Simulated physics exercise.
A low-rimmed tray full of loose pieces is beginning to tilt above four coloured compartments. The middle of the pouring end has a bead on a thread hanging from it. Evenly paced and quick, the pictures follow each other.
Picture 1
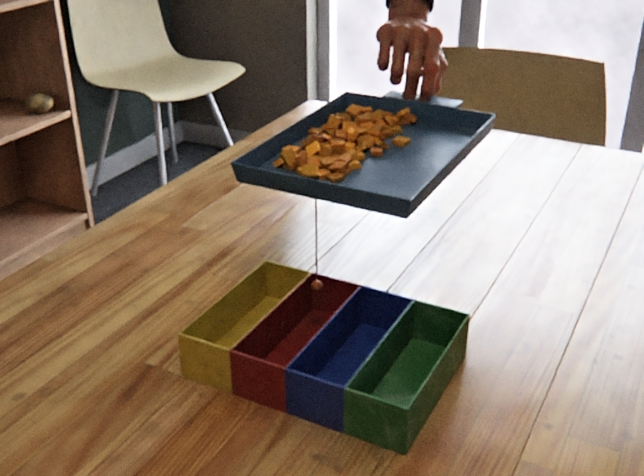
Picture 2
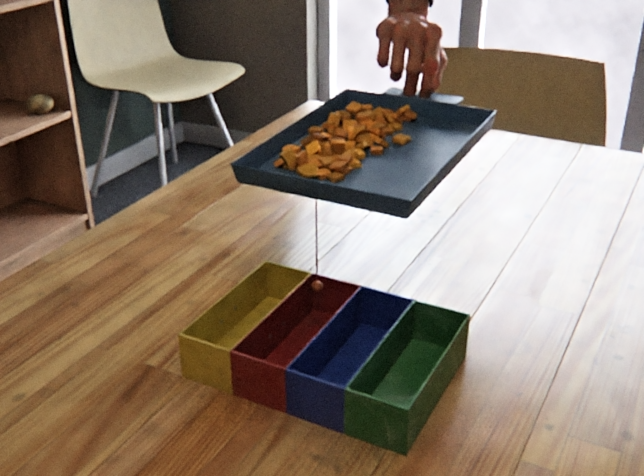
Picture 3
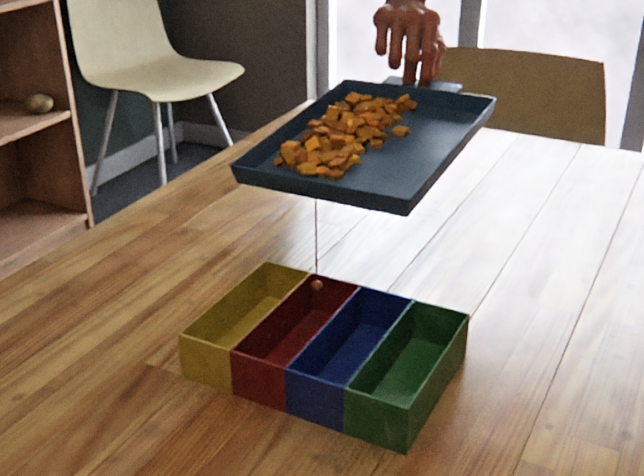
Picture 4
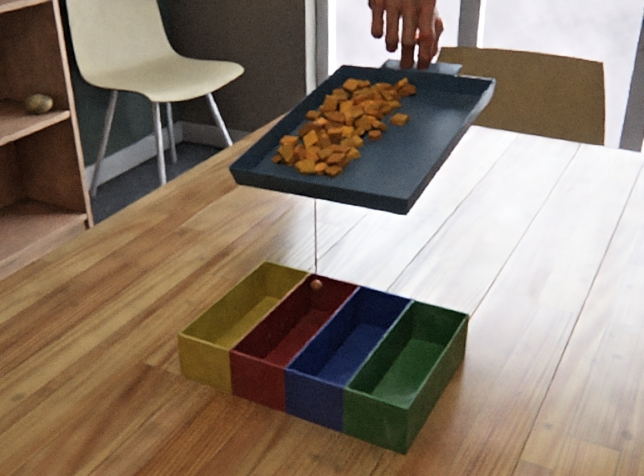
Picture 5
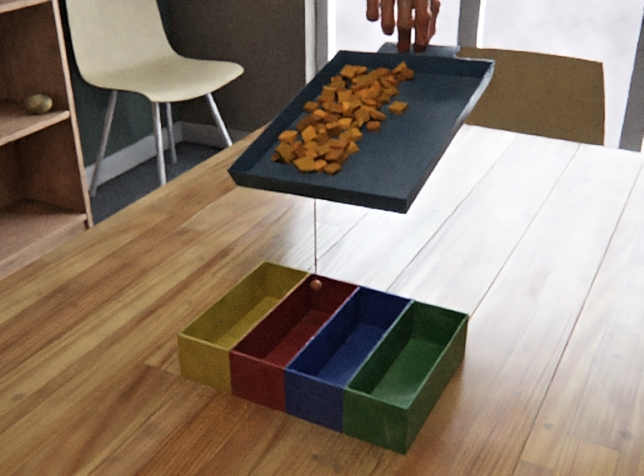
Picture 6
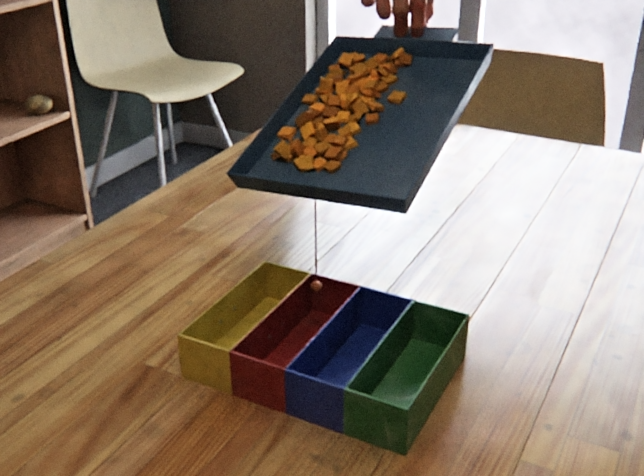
A hand steadily raises the far end of a dark tray of orange pieces above coloured compartments.
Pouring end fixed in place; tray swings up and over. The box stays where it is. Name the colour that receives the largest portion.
Yellow.
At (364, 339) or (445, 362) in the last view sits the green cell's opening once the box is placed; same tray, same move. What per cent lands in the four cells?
100 %, 40 %.
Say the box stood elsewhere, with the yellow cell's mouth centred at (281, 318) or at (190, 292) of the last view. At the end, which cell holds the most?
With the first placing it's yellow, with the second it's that red cell.
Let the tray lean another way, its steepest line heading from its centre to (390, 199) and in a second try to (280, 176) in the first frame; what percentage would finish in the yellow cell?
0 % and 60 %, roughly.
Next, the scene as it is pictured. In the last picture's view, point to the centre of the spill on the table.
Look around (186, 337) in the last picture.
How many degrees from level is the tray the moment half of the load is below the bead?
About 100° of tilt.
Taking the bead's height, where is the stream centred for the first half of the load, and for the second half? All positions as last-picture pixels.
At (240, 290) for the first part, then at (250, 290) for the others.
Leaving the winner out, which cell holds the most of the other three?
The cell in second spot is the cell in red.
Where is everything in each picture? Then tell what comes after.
In the first picture, corners of the pouring end at (236, 162) and (408, 198), level; middle of the load at (350, 137), small crackers; bead on its thread at (317, 286); yellow cell at (205, 359); red cell at (258, 377); blue cell at (315, 396); green cell at (376, 417).
In the second picture, corners of the pouring end at (236, 163) and (408, 198), level; middle of the load at (351, 135).
In the third picture, corners of the pouring end at (235, 164) and (407, 197), tipped barely, lowest at the left corner; middle of the load at (350, 129).
In the fourth picture, corners of the pouring end at (234, 166) and (405, 196), tipped a little, lowest at the left corner; middle of the load at (348, 120).
In the fifth picture, corners of the pouring end at (232, 168) and (403, 196), tipped a little, lowest at the left corner; middle of the load at (346, 111).
In the sixth picture, corners of the pouring end at (232, 171) and (402, 196), tipped clearly, lowest at the left corner; middle of the load at (344, 103); yellow cell at (205, 360); red cell at (258, 378); blue cell at (315, 397); green cell at (375, 417).
Soon, tray tipped steeply; all on the tray.
A while on, tray tipped right over; about a third on the tray; about a quarter in the yellow cell; a small part in the red cell; about a quarter falling or outside the box.
Towards the end, tray tipped past a quarter turn; about two thirds in the yellow cell; about a quarter in the red cell; a stray few in the blue cell; about a quarter falling or outside the box.
Finally, tray tipped past a quarter turn; about two thirds in the yellow cell; about a quarter in the red cell; a stray few in the blue cell; none in the green cell; about a quarter outside the box.
